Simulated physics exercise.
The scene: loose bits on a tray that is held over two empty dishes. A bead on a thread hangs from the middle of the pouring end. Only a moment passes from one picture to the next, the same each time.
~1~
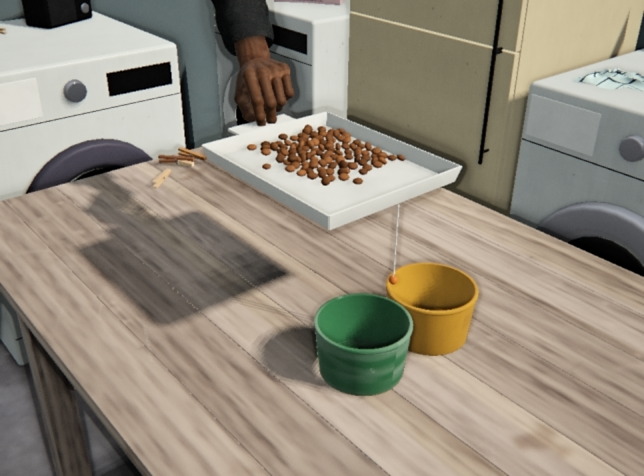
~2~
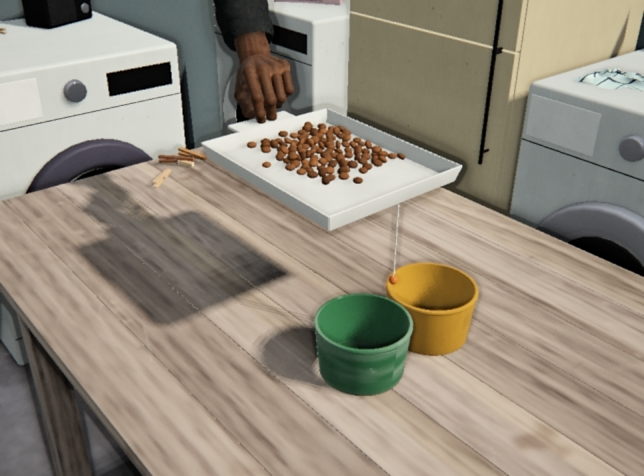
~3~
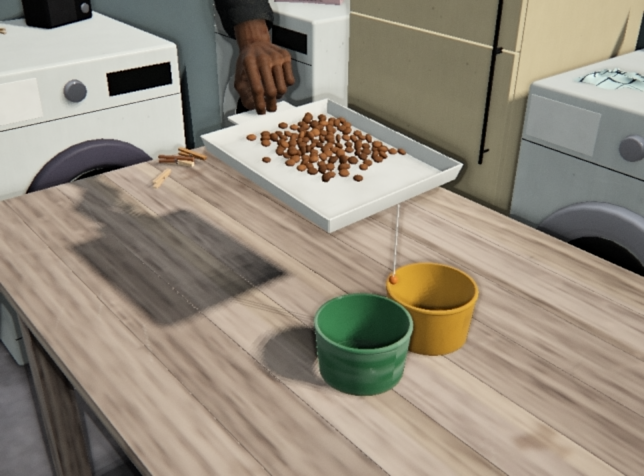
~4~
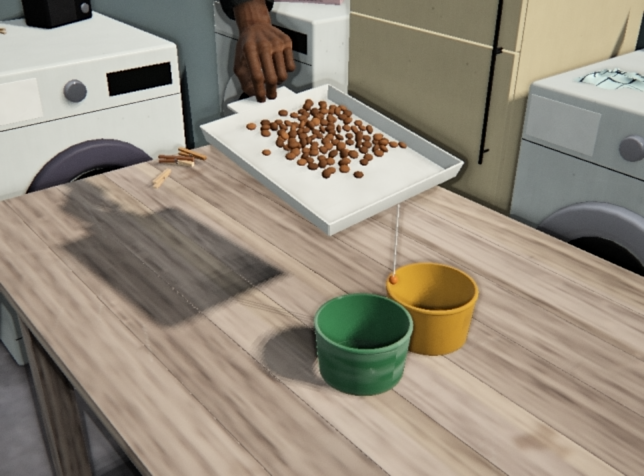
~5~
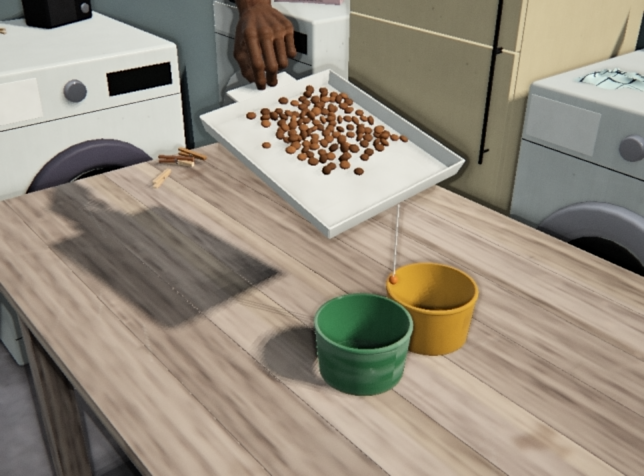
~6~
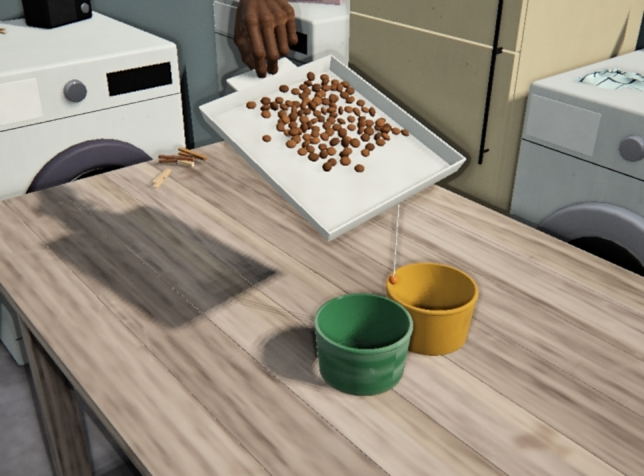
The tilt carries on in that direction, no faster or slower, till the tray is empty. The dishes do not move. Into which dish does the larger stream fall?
The left dish gets more.
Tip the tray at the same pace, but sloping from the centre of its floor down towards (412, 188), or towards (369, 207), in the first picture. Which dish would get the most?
In turn: The right one; left.
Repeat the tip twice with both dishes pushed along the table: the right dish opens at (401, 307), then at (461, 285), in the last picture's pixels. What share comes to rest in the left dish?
Near 60 % and 30 %.
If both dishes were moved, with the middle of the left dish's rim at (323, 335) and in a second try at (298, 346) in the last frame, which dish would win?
At the first place the left-hand dish, at the second the right dish.
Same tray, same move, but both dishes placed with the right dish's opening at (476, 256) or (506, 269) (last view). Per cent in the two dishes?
About 0 and 0 per cent.
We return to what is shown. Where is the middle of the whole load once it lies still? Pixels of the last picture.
Close to (360, 369).
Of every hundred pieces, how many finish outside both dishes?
Roughly 20 in a hundred.
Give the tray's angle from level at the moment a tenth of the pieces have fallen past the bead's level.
Roughly 70°.
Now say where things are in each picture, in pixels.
In the first frame, corners of the pouring end at (330, 213) and (456, 166), level; middle of the load at (319, 153), bits of dog kibble; left dish at (395, 363); right dish at (463, 325); bead on its thread at (393, 280).
In the second frame, corners of the pouring end at (330, 214) and (456, 166), level; middle of the load at (319, 151).
In the third frame, corners of the pouring end at (330, 217) and (457, 164), tipped barely, lowest at the left corner; middle of the load at (319, 145).
In the fourth frame, corners of the pouring end at (330, 221) and (458, 162), tipped a little, lowest at the left corner; middle of the load at (319, 136).
In the fifth frame, corners of the pouring end at (330, 225) and (459, 160), tipped a little, lowest at the left corner; middle of the load at (330, 129).
In the sixth frame, corners of the pouring end at (330, 228) and (460, 158), tipped clearly, lowest at the left corner; middle of the load at (331, 121); left dish at (395, 363); right dish at (463, 325).
Soon after the last picture, tray tipped steeply; most on the tray; a stray few in the left dish; about a quarter in the air.
A little later, tray tipped past a quarter turn; a small part on the tray; about two thirds in the left dish; about a quarter outside both; a small part in the air.
Later still, tray tipped past a quarter turn; most in the left dish; about a quarter outside both.
At rest, tray tipped past a quarter turn; most in the left dish; none in the right dish; about a quarter outside both.
